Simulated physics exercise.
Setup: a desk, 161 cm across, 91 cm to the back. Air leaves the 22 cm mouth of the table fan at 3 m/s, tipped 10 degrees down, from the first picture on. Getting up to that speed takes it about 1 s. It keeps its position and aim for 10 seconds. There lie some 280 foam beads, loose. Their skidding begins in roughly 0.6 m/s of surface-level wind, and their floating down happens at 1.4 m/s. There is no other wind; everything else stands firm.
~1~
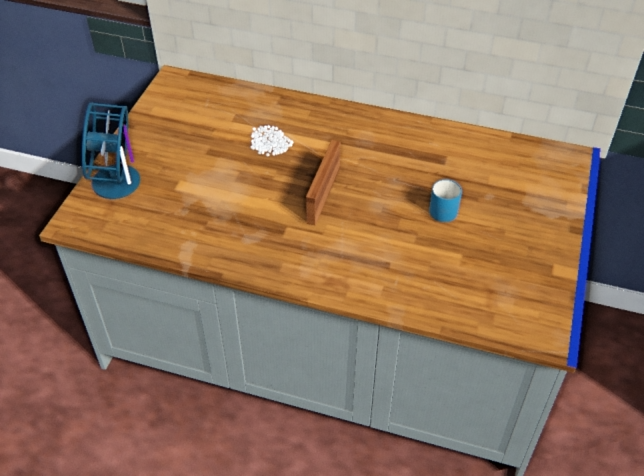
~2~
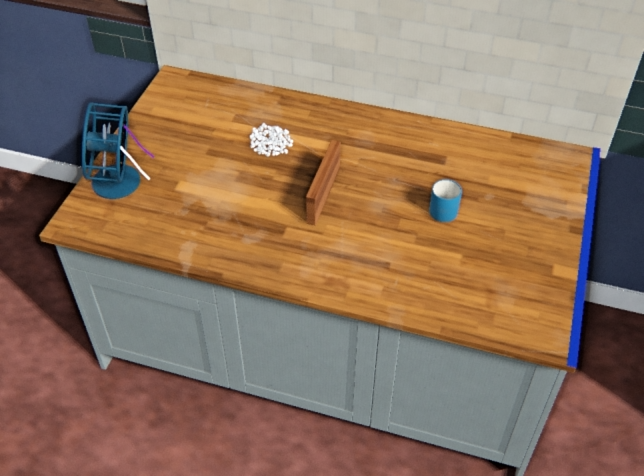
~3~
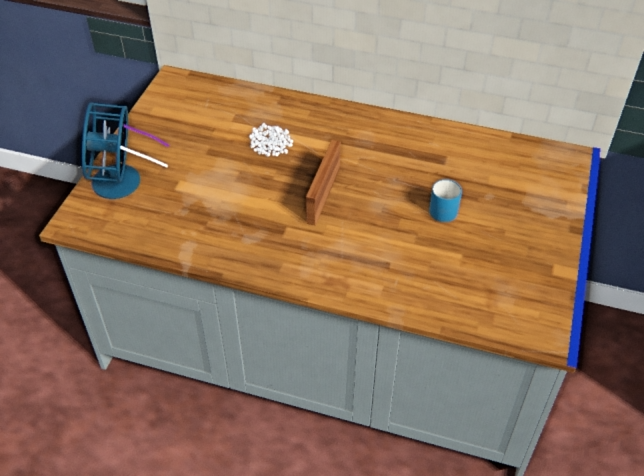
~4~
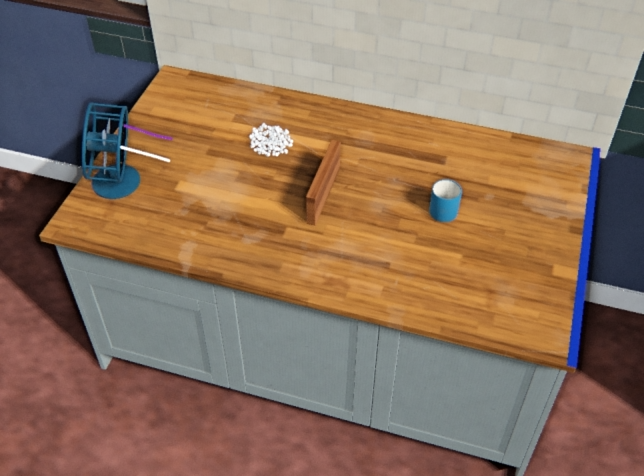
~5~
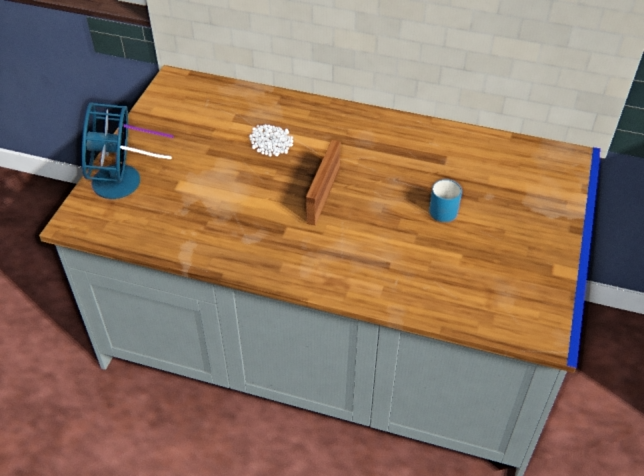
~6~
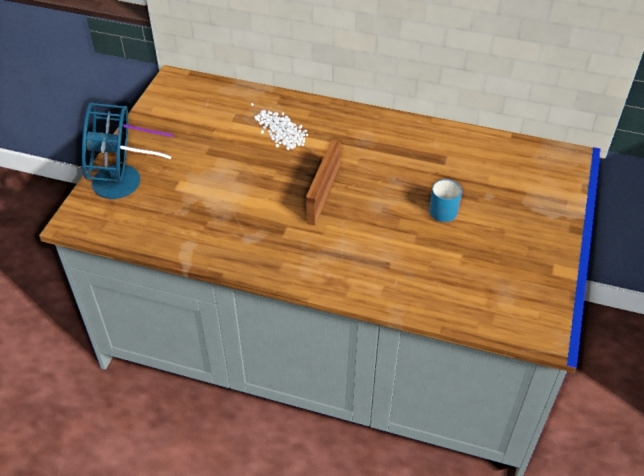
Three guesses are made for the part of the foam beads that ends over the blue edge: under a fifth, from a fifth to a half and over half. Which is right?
Of the foam beads, under a fifth end over the blue edge.
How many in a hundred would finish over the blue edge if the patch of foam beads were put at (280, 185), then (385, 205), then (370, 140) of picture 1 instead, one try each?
60 %, 100 %, 100 %.
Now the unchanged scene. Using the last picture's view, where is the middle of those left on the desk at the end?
The middle sits near pixel (306, 90).
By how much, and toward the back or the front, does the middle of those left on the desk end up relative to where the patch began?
Backward, some 30 cm.
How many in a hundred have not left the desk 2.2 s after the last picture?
The remaining share is about 100 %.
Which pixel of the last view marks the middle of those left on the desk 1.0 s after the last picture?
(310, 91), roughly.
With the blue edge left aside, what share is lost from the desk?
I would say close to 0 %.
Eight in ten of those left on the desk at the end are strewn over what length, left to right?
30 centimetres or so.
Then, 1.0 s after the last picture the count stands so, 1 % are over the blue edge; the middle of those still in play is near (310, 91).
Then, 2.2 s after the last picture the count stands so, 2 % are over the blue edge; the middle of those still in play is near (308, 91).
Then, 4.6 s after the last picture the count stands so, 3 % are over the blue edge; the middle of those still in play is near (307, 90).
Then, 9.1 s after the last picture, at the end, 3 % are over the blue edge; the middle of those still in play is near (306, 90).
